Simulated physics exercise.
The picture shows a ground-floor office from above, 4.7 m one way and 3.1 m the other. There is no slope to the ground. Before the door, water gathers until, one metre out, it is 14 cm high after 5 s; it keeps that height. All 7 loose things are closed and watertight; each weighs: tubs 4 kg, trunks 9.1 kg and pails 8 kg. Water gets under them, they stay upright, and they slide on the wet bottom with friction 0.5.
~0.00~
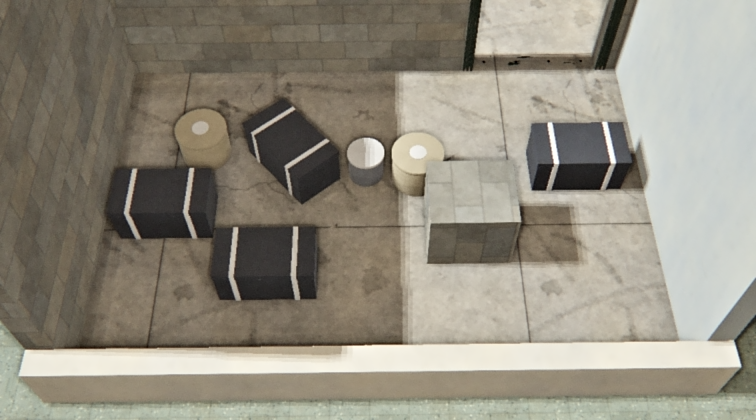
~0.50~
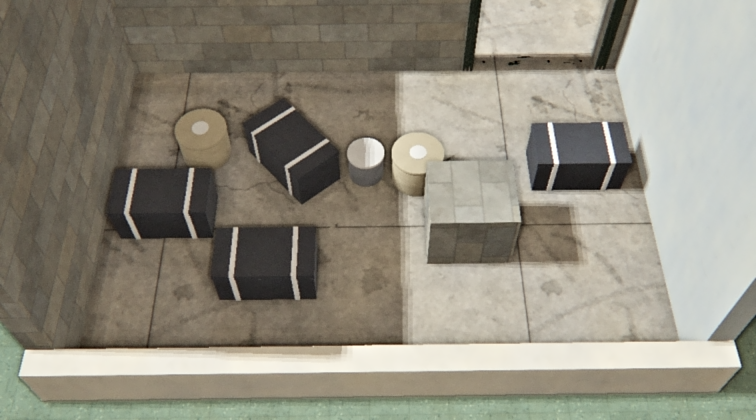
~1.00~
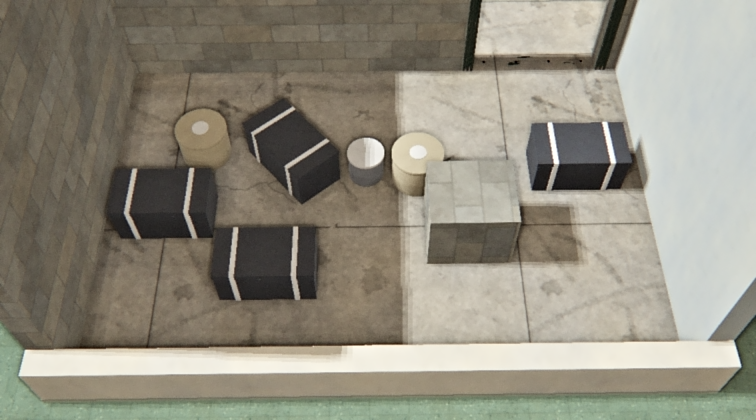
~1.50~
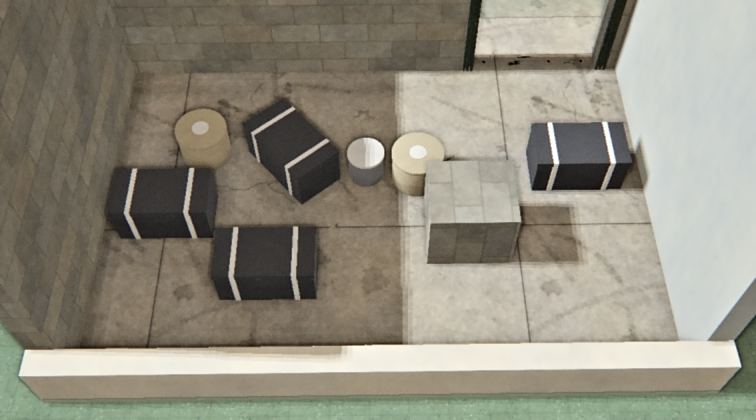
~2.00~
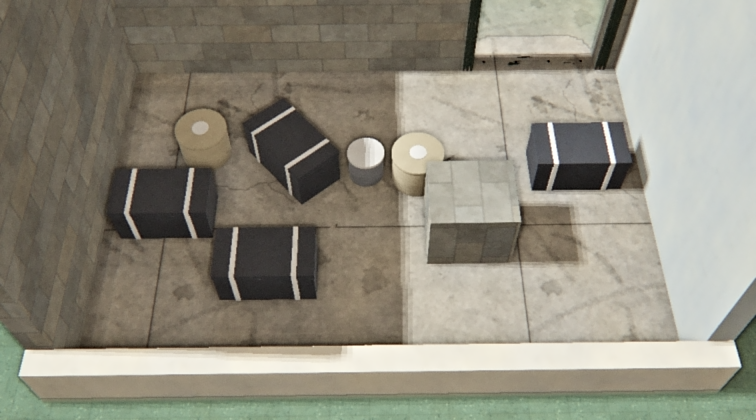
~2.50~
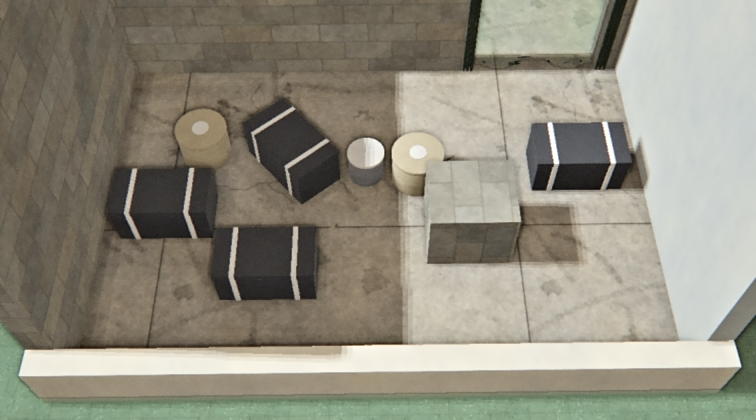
Four dark trunks with pale straps lie on the stained, tiled floor of a ground-floor room, seen from above, with brick walls at left and back and a pale wall at right. Two cream tubs and a small white pail stand among them, beside a grey block. Nothing indoors moves and the camera stays still; only the ground outside turns greener, first in front, later beyond the doorway.
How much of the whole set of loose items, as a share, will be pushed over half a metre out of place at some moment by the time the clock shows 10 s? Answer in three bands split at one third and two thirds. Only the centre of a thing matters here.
Under a third.
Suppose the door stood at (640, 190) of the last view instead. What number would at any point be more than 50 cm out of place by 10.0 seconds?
Then the count would be 2.
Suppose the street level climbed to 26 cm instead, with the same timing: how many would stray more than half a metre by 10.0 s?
I count 5 of them in that case.
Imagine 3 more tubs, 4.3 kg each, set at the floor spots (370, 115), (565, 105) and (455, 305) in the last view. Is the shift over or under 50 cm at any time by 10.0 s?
First stays within it, second exceeds it, third exceeds it.
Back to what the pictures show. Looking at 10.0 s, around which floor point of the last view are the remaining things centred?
Around (284, 211).
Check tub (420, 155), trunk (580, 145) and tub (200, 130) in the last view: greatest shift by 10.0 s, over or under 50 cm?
Order as asked - a bigger shift, a bigger shift, a smaller shift.
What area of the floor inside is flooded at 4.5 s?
Roughly 2.5 m2 of it is wet.
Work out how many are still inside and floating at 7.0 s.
It comes to 2 of them.
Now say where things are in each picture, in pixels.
In the first picture, a tub at (418, 153), on the bottom; a trunk at (290, 137) rests on the ground; 0.0 m2 under water; 0 of 7 have shifted.
In the second picture, a tub at (418, 153), on the bottom; a trunk at (290, 137), on the bottom; 0.0 m2 under water; 0 of 7 have shifted.
In the third picture, a tub at (418, 153), on the bottom; a trunk at (290, 137) rests on the ground; water covers 0.0 m2; 0 of 7 have shifted.
In the fourth picture, a tub at (418, 153) rests on the ground; a trunk at (290, 137), on the bottom; 0.0 m2 under water; 0 of 7 have shifted.
In the fifth picture, a tub at (418, 153), on the bottom; a trunk at (290, 137), on the bottom; 0.0 m2 under water; 0 of 7 have shifted.
In the sixth picture, a tub at (418, 153), on the bottom; a trunk at (290, 137), on the bottom; 0.0 m2 under water; 0 of 7 have shifted.
After 3.5 s 0 of 7 are over 50 cm from their spots; 0 afloat.
After 4.5 s 0 of 7 are over 50 cm from their spots; 0 afloat.
After 7.0 s 1 of 7 are over 50 cm from their spots; 2 afloat.
After 10.0 s 2 of 7 are over 50 cm from their spots, and 2 have been at some point; 2 afloat.
